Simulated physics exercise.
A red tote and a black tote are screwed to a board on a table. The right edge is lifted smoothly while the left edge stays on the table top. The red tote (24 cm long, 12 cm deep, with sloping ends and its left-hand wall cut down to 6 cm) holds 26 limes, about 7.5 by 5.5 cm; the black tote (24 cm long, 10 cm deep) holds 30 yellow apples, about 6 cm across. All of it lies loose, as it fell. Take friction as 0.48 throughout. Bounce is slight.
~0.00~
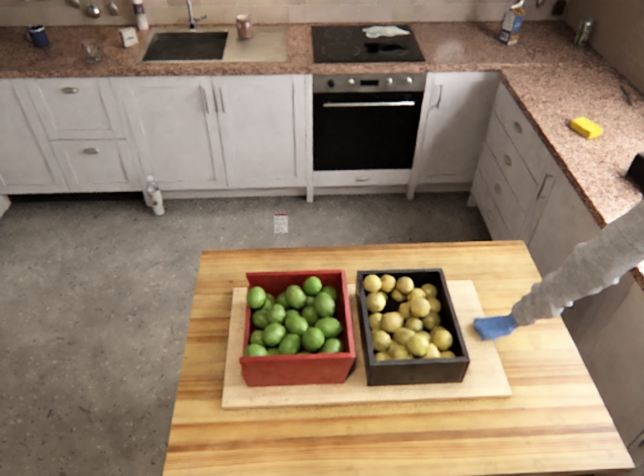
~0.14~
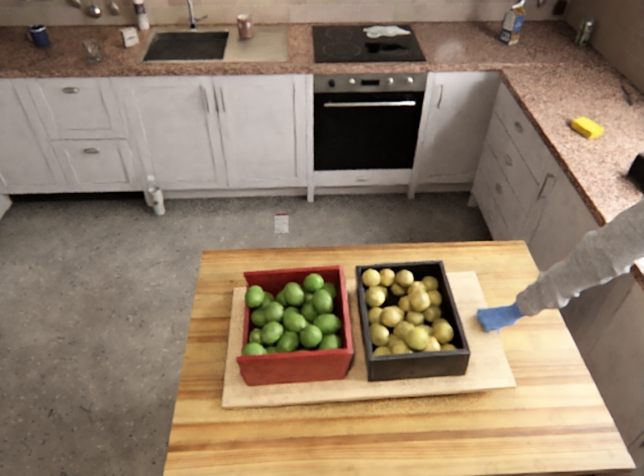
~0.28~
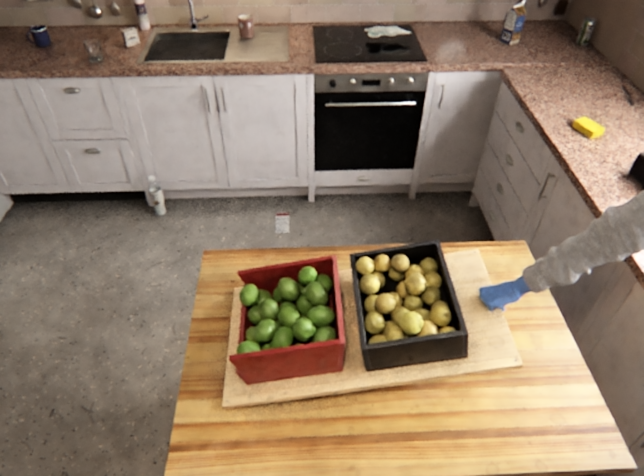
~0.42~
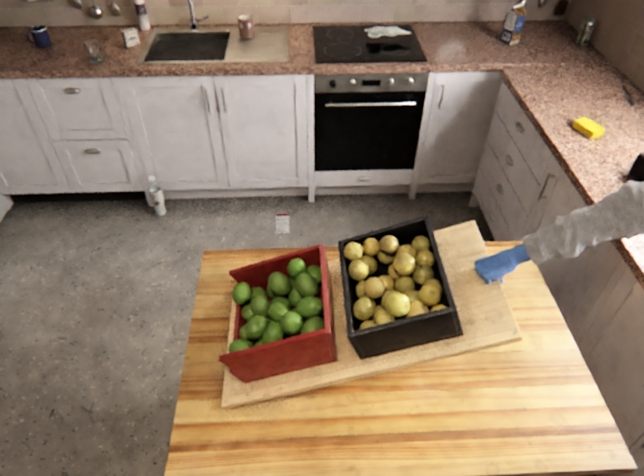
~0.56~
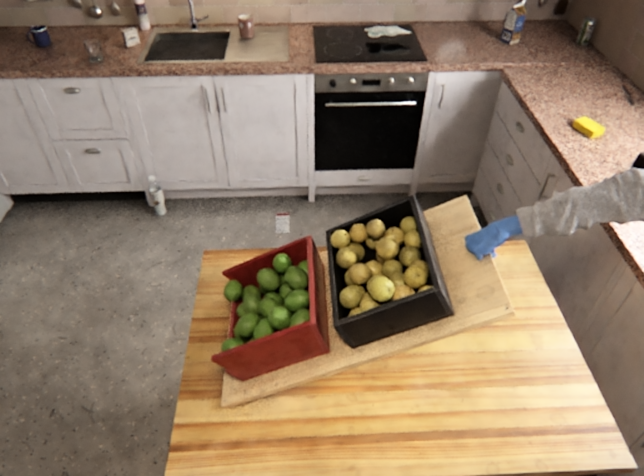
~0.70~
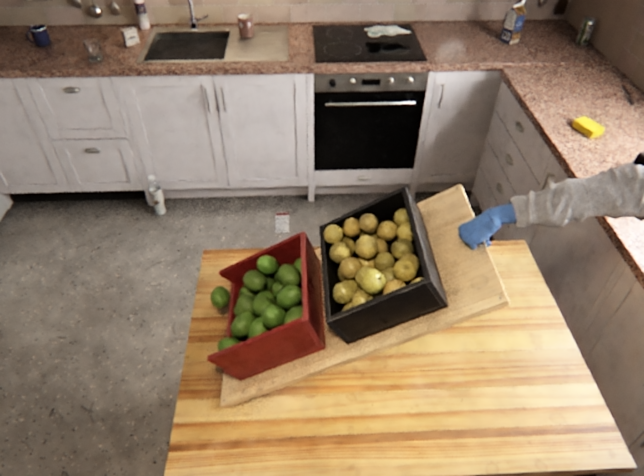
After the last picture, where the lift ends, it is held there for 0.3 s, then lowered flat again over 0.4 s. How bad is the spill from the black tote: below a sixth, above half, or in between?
Under a sixth of the yellow apples leave the black tote.
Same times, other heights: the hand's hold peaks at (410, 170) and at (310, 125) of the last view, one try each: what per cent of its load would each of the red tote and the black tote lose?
Red tote 40 then 50, black tote 30 then 90 per cent.
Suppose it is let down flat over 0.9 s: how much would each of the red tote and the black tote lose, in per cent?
Then red tote 0, black tote 0 per cent.
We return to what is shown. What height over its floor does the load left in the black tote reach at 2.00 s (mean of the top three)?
Roughly 11 cm high.
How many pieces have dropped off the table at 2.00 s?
Some 3 pieces.
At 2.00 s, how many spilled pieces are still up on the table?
Roughly 0.
After 0.91 s, tilt 31°; 1 of 26 out of the red tote and 0 of 30 out of the black tote.
After 1.17 s, tilt 19°; 2 of 26 out of the red tote and 0 of 30 out of the black tote.
After 1.53 s, tilt 0°; 3 of 26 out of the red tote and 0 of 30 out of the black tote.
Final count (at 2.00 s), 3 of 26 out of the red tote and 0 of 30 out of the black tote. Asked share, 0 of 30, 0 per cent.
